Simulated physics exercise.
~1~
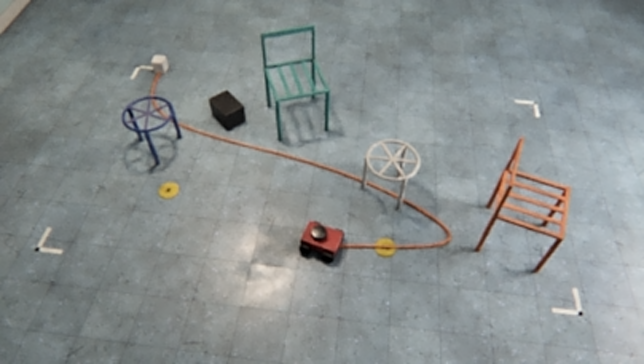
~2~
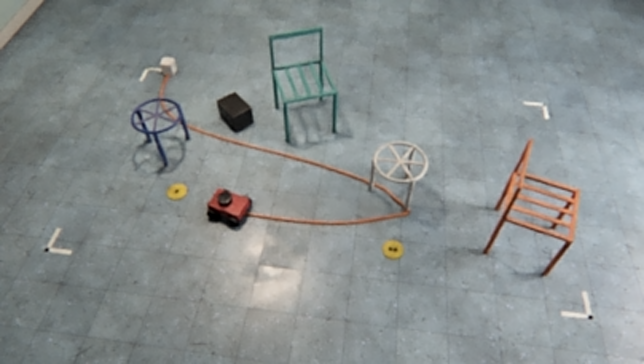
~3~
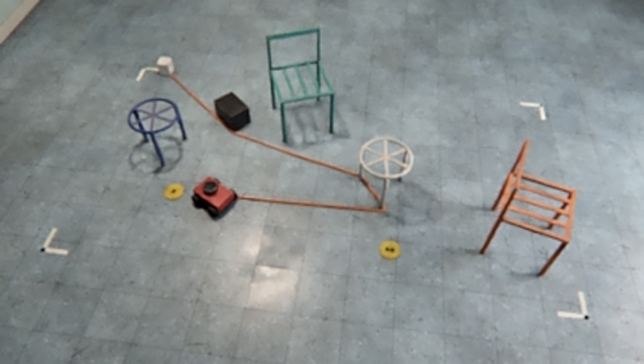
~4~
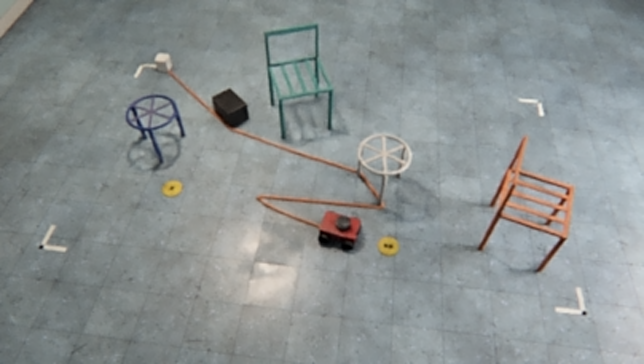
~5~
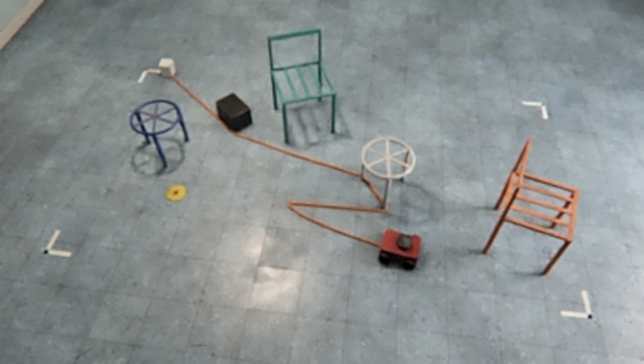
The clip opens on a blue-grey tiled floor where an orange cord runs from a white socket block at the upper left, past a blue stool, and loops around a white stool to a small red cart. A black crate, a teal chair and an orange chair stand nearby. The cart drives left toward a yellow marker, drawing the loop in against the white stool, which shifts slightly left as the cord straightens beside the crate. The cart then heads back right, trailing the cord in a sharp bend. It ends over the right-hand yellow marker, with the cord still plugged in.
